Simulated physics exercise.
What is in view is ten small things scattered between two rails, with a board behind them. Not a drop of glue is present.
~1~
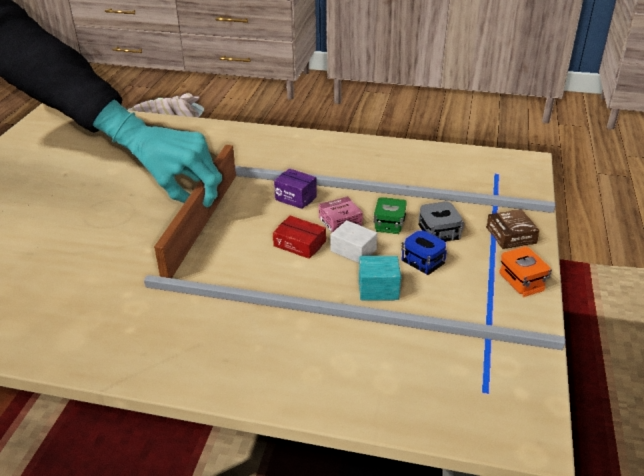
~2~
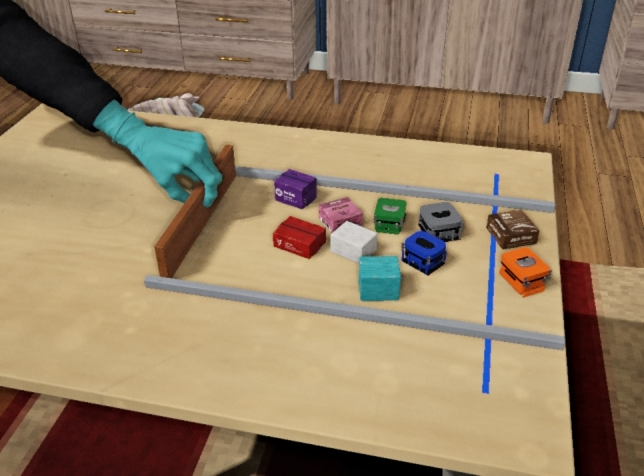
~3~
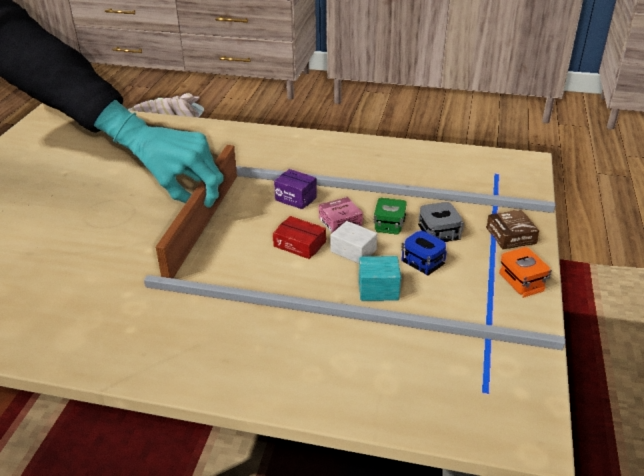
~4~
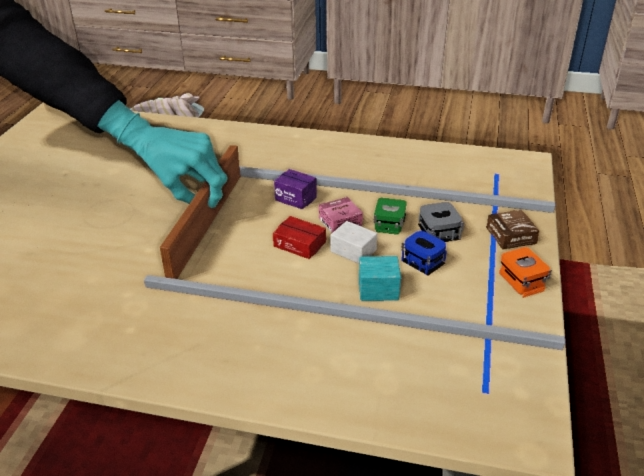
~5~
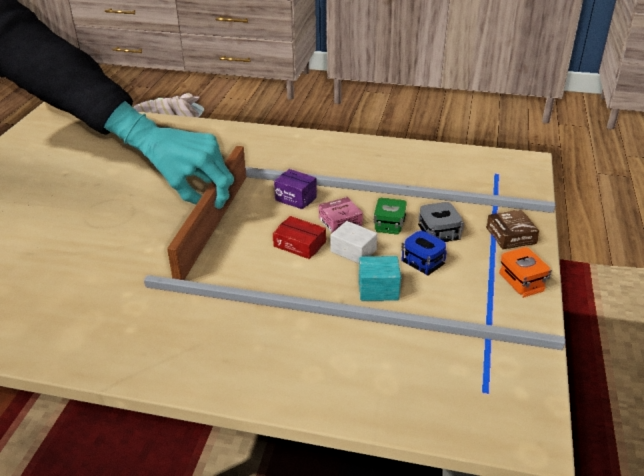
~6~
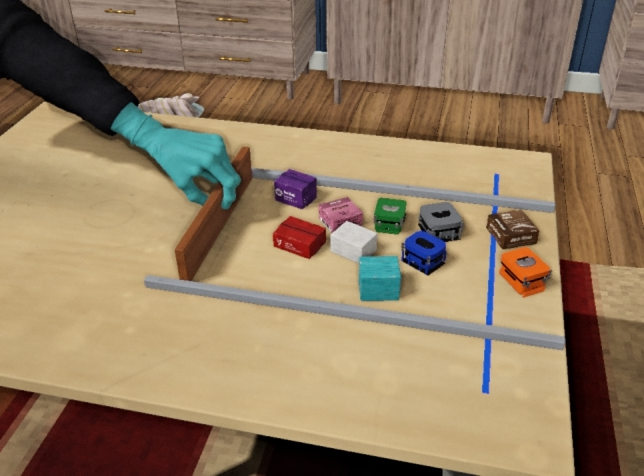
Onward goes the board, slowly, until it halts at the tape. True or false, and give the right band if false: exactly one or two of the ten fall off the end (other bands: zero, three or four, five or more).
False, three or four fall off.
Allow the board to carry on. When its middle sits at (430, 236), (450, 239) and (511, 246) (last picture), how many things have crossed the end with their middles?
Per position: 1 / 2 / 6.
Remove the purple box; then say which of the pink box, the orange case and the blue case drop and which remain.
In that case the pink box stays where it is, the orange case goes off the edge, the blue case goes off the edge.
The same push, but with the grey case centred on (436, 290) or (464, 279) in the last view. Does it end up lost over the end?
Results in order - still up; still up.
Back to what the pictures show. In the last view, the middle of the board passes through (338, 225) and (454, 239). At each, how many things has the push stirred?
So 6, and at the other place 10.
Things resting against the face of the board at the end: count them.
At rest, 4 are in contact.
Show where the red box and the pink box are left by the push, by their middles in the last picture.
Reading them off: First (516, 262); then (512, 239).
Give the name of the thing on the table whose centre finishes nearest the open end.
The answer: The white block.
A little later, none off yet; orange case at rest near (524, 272); brown box at rest near (512, 229); grey case at rest near (440, 223).
When it is over, the number that fall off is three or four; down, blue case, grey case, brown box and orange case.
